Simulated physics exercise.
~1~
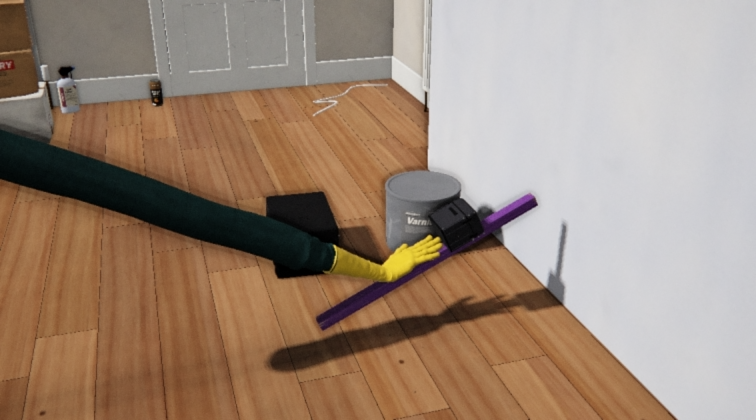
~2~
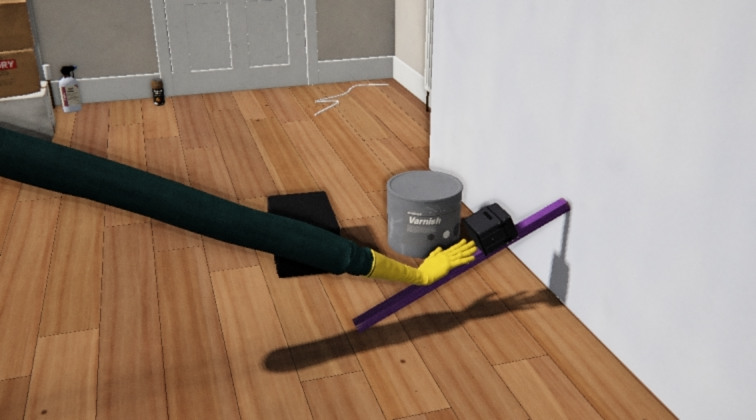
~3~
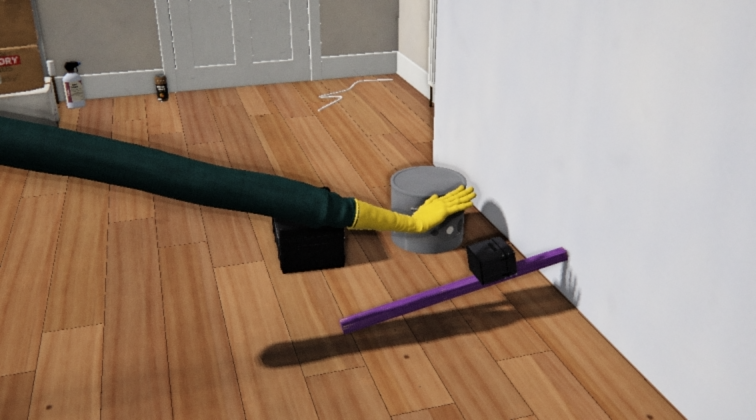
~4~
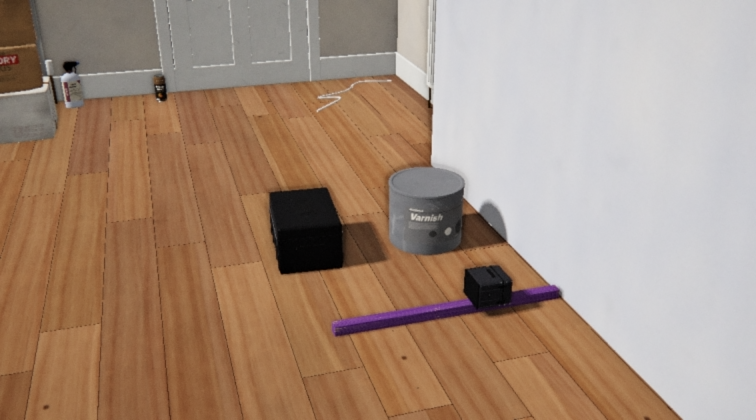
In a room with a wooden floor, a yellow-gloved hand leant a purple pole against the white wall beside a grey pail and let go, and the pole slid down until it lay on the floorboards.
